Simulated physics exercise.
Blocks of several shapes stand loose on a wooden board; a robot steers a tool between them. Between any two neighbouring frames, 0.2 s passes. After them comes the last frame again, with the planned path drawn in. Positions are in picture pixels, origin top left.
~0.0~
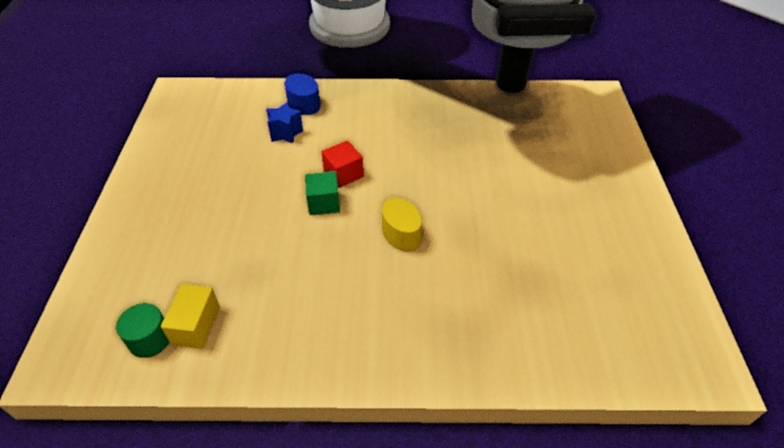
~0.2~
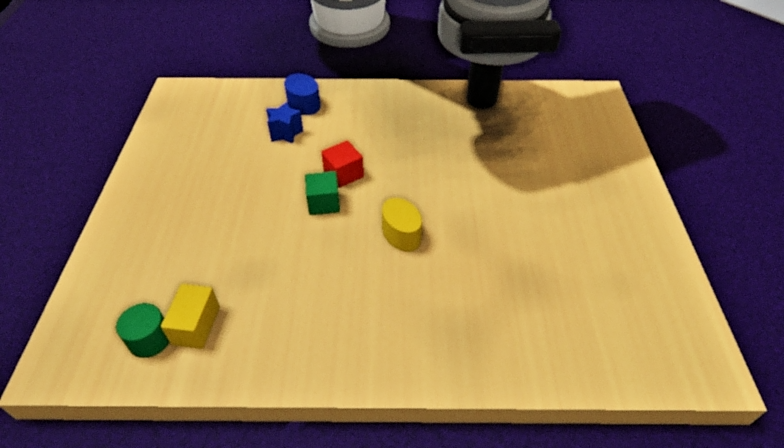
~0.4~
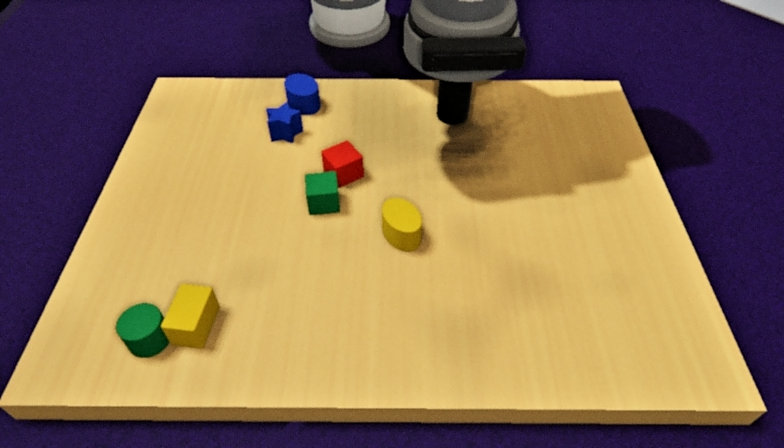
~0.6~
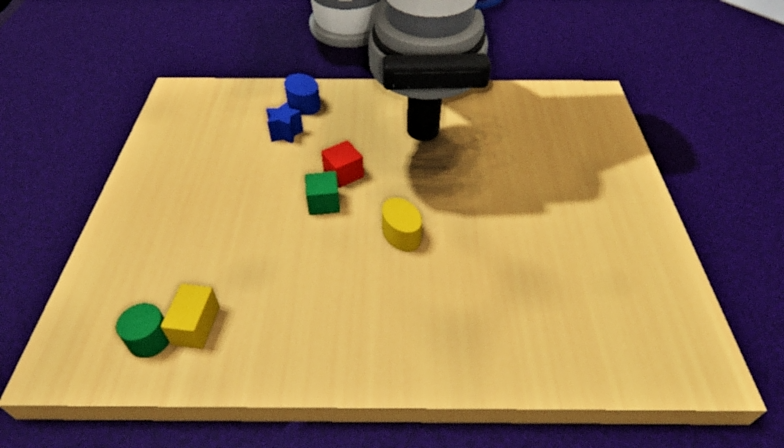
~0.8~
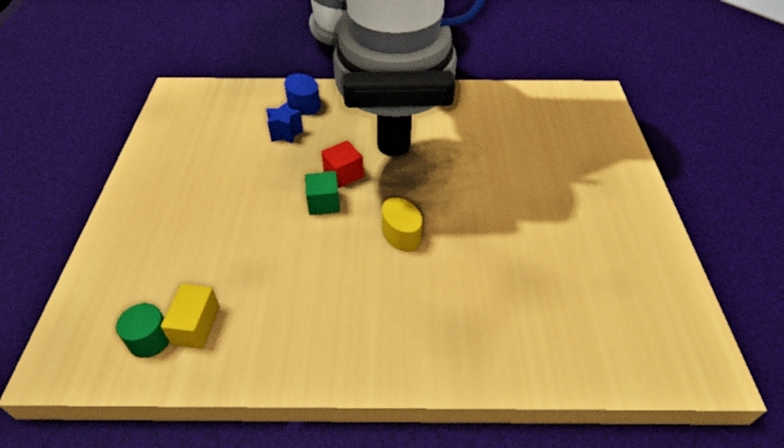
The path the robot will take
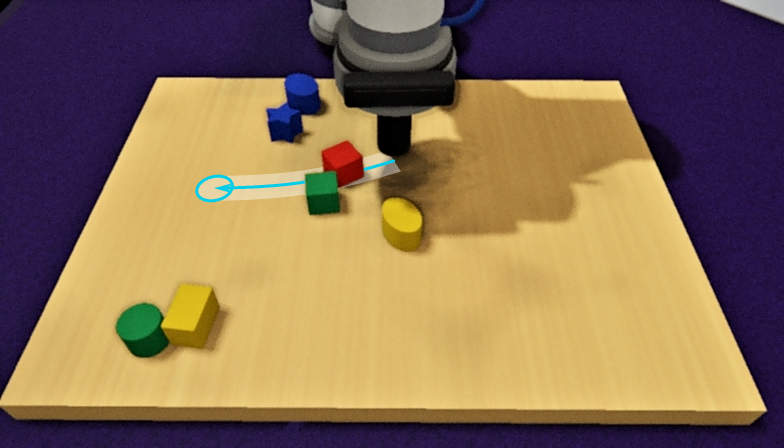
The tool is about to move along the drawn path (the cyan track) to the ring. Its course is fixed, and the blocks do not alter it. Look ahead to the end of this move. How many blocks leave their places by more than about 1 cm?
1.
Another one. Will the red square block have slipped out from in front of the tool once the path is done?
No, that is not how it ends up.
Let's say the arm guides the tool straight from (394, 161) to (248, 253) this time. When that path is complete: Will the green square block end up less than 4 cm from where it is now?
My answer is no.
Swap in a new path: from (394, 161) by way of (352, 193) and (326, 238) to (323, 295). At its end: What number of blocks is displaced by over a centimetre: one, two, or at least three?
When the path ends, I think you'll find two blocks out of place by more than 1 cm.
Drawn move, from (394, 161) through (308, 182) to (215, 188).
On the path given first. One third of the way, tool (336, 162); red square block (301, 160), turned 25° clockwise.
Two thirds of the way, tool (273, 172); red square block (237, 168), turned 30° clockwise.
At the end, tool (210, 175); green square block still; red square block (172, 174), turned 10° clockwise.
